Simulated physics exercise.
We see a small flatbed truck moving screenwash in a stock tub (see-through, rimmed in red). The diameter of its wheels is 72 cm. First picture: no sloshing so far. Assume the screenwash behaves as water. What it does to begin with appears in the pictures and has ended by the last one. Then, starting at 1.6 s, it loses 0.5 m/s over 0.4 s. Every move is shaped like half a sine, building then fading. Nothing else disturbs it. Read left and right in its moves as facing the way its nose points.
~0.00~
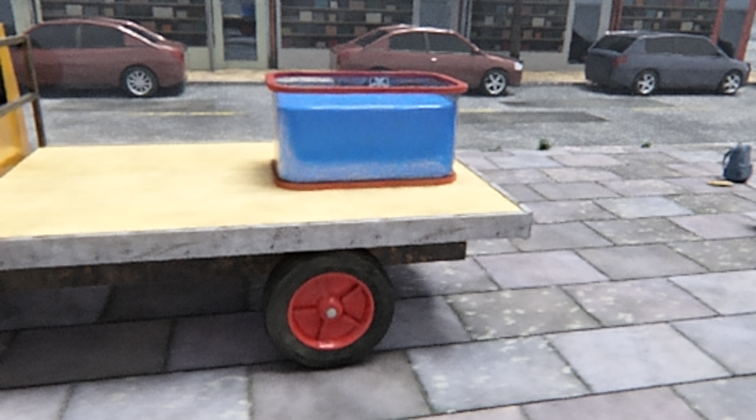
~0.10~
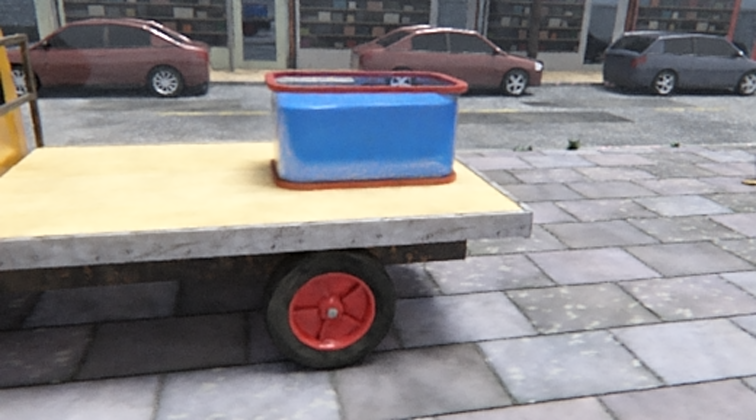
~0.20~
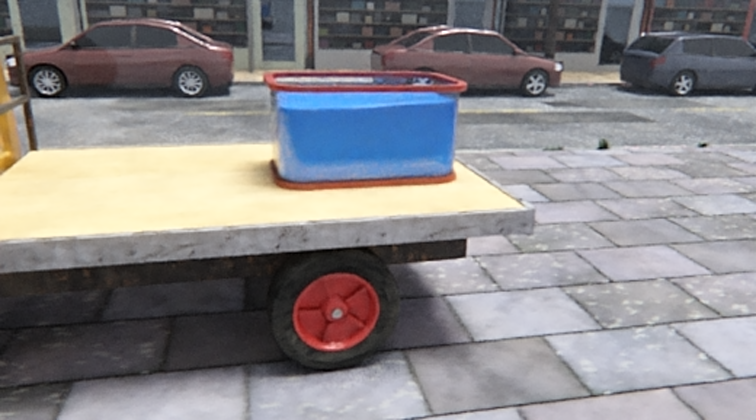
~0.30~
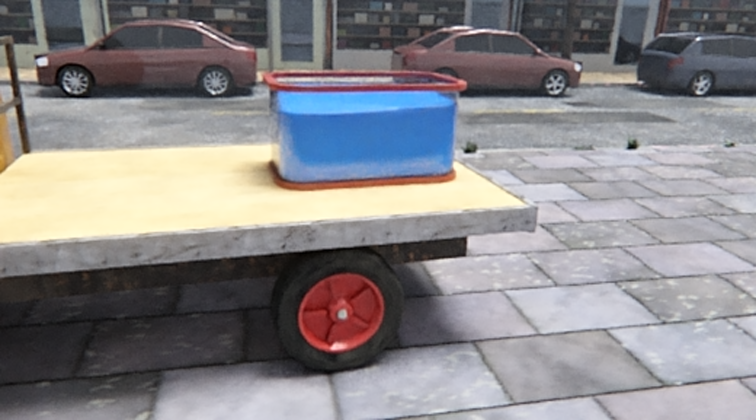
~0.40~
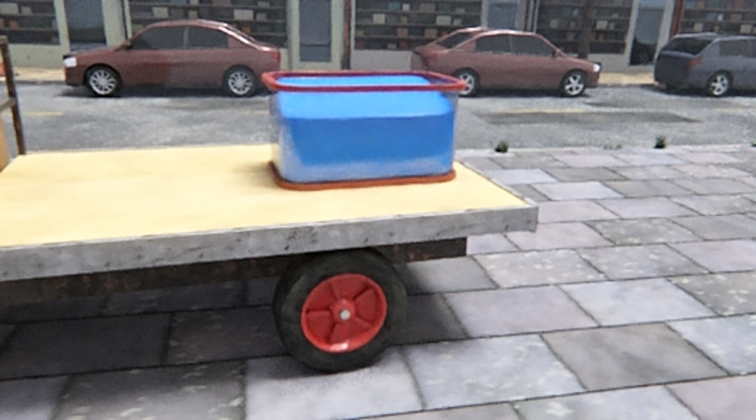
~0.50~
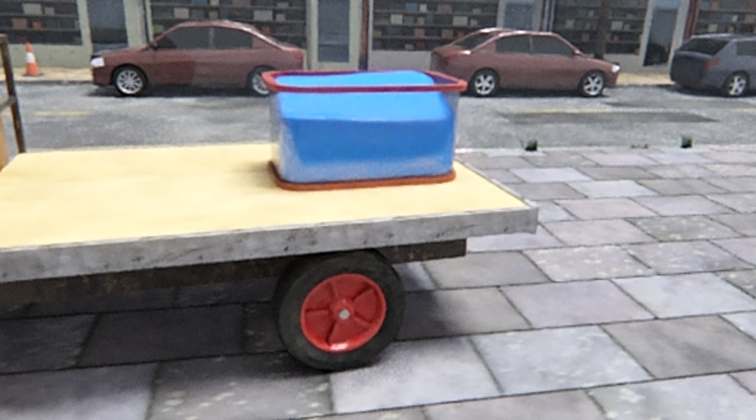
Paved street with parked cars, a flatbed rolling left carrying a clear red-rimmed tub, its blue liquid then climbing the far side.
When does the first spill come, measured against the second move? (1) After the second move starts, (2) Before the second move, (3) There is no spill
After the second move starts.
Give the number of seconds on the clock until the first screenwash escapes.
It happens at some 3.1 s.
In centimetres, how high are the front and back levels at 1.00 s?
Front 44 cm, back 46 cm.
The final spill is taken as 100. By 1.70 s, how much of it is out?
I'd say some 0 percent by then.
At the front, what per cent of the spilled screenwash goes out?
Roughly 30 in a hundred.
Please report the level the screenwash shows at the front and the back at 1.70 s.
The level sits near 44 cm in front and near 44 cm behind.
After 1.00 s front 45 cm, middle 46 cm, back 46 cm above the floor; no loss so far.
After 1.70 s front 44 cm, middle 45 cm, back 45 cm above the floor; no loss so far.
After 2.50 s front 41 cm, middle 44 cm, back 49 cm above the floor; no loss so far.
After 4.99 s the loss stands at 1 per cent, over the near side and the front; the first of it left at about 3.10 s, and the second move began at 1.6 s.
